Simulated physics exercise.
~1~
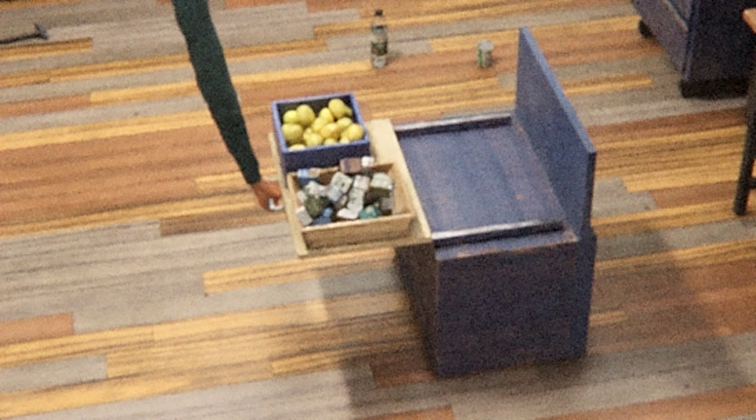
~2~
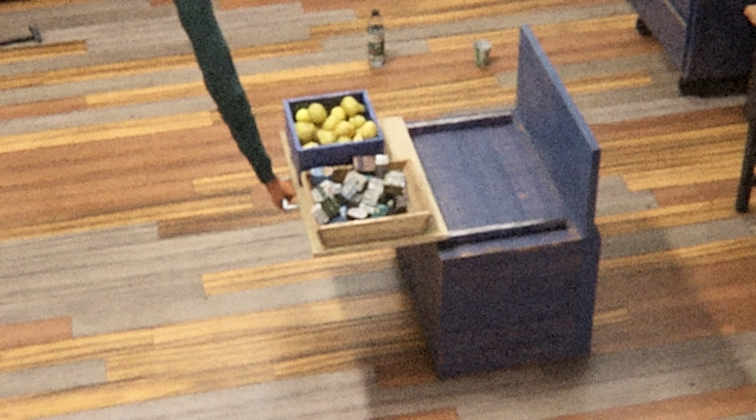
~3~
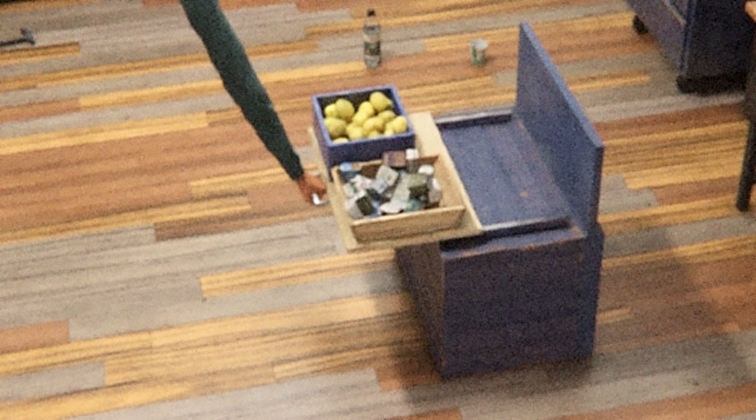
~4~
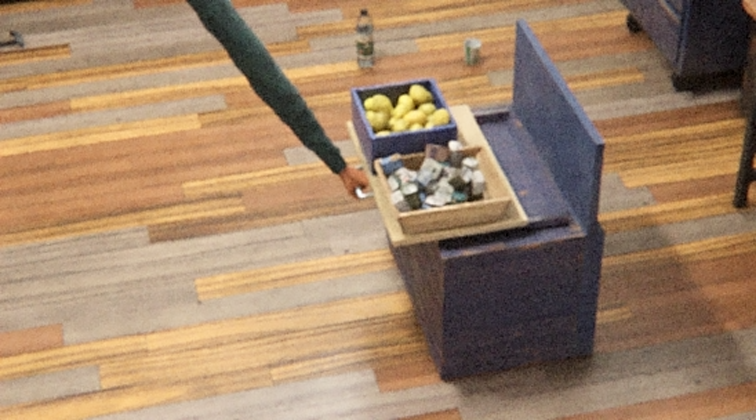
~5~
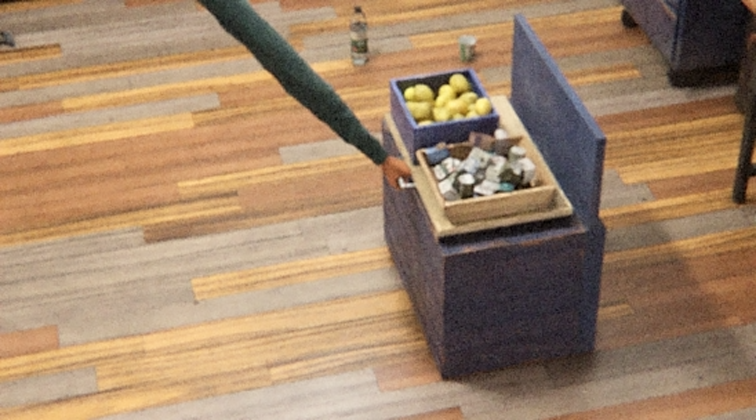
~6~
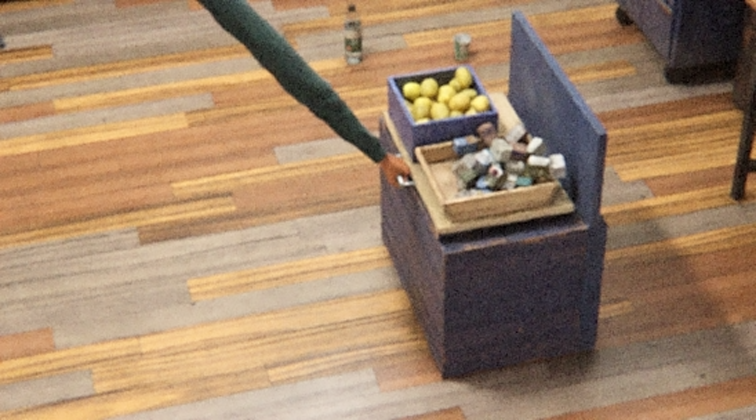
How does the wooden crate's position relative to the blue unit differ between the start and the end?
At the start the wooden crate sits out to the left of the unit's base on the pulled-out shelf. By the end it has moved right and sits over the base, close to the back panel.
